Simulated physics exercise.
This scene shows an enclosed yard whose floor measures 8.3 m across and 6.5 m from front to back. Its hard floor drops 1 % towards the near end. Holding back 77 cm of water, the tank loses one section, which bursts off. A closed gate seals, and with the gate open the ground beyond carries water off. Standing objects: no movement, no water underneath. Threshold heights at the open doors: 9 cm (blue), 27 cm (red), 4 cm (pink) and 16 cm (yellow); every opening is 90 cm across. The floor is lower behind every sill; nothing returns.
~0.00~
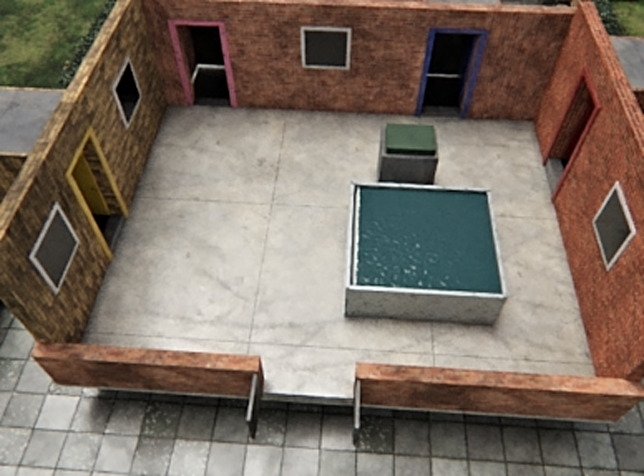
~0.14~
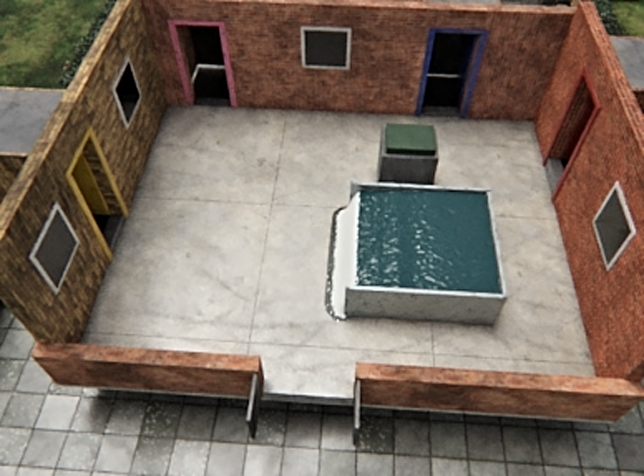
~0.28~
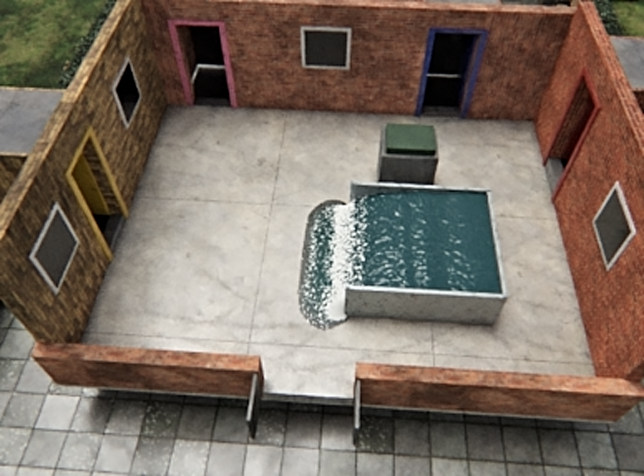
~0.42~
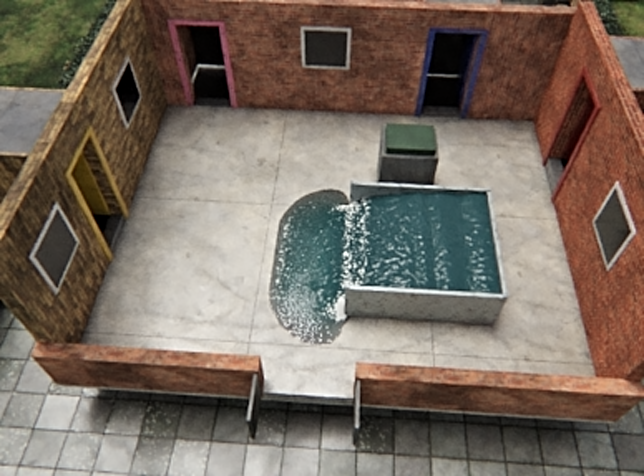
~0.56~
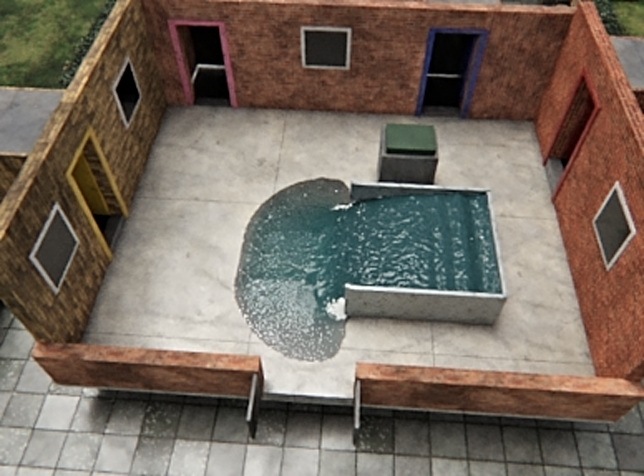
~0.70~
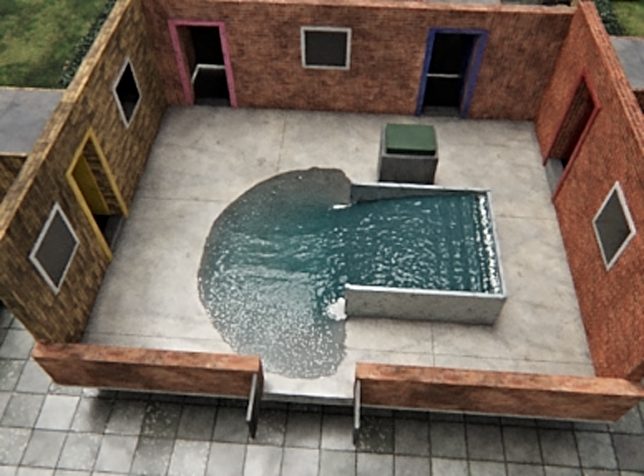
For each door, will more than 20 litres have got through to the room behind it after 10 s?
Outcome: At the blue door the amount let in will fall short of the limit; at the red door the amount let in will fall short of the limit; at the pink door the amount let in will top the limit; at the yellow door the amount let in will top the limit.
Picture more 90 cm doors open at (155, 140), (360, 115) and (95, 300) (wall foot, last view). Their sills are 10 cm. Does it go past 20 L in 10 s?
In that order: Beyond it, short of it, beyond it.
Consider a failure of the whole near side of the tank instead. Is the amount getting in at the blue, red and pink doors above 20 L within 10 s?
Then blue would come out on the high side, red on the low side and pink on the high side.
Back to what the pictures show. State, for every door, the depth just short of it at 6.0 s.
In cm: Blue 0, red 0, pink 16, yellow 12.
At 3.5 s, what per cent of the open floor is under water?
Close to 50 in a hundred.
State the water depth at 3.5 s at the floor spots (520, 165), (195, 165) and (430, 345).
Taking the spots in order: 0 cm, 5 cm, 0 cm.
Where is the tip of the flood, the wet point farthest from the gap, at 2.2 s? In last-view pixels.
Roughly at pixel (161, 124).
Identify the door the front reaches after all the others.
The red door is last.
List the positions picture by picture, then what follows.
Still water, 77 cm deep, in the tank at (422, 238), in the first frame.
The front is at (348, 210), 1.2 m from the gap at (350, 252); 0.4 m2 of floor is under water; 77 cm left at the back of the tank, in the second frame.
The front is at (330, 204), 1.4 m from the gap at (350, 253); 1.7 m2 of floor is under water; 77 cm left at the back of the tank, in the third frame.
Water pours out at (350, 254) and has run 1.7 m, to (295, 331); typically 12 cm deep outside, 77 cm at the tank's back, in the fourth frame.
The front is at (283, 192), 2.1 m from the gap at (350, 254); 5.9 m2 of floor is under water; 73 cm left at the back of the tank, in the fifth frame.
Water pours out at (350, 254) and has run 2.7 m, to (205, 297); typically 7 cm deep outside, 64 cm at the tank's back, in the sixth frame.
After 1.4 s water covers 40 % of the floor and is deepest (34 cm) near (107, 271); blue door not reached, red door not reached, pink door not reached, yellow door 26 cm at the sill, 11 L in.
After 2.2 s water covers 50 % of the floor and is deepest (54 cm) near (73, 364); blue door not reached, red door not reached, pink door not reached, yellow door 37 cm at the sill, 105 L in.
After 3.5 s water covers 50 % of the floor and is deepest (33 cm) near (167, 108); blue door not reached, red door not reached, pink door 19 cm at the sill, 19 L in, yellow door 30 cm at the sill, 221 L in.
After 6.0 s water covers 65 % of the floor and is deepest (18 cm) near (230, 111); blue door not reached, red door not reached, pink door 16 cm at the sill, 184 L in, yellow door 12 cm at the sill, 265 L in.
After 10.0 s water covers 95 % of the floor and is deepest (13 cm) near (531, 147); blue door 4 cm at the sill, 0 L in, red door 9 cm at the sill, 0 L in, pink door 7 cm at the sill, 298 L in, yellow door 9 cm at the sill, 265 L in.
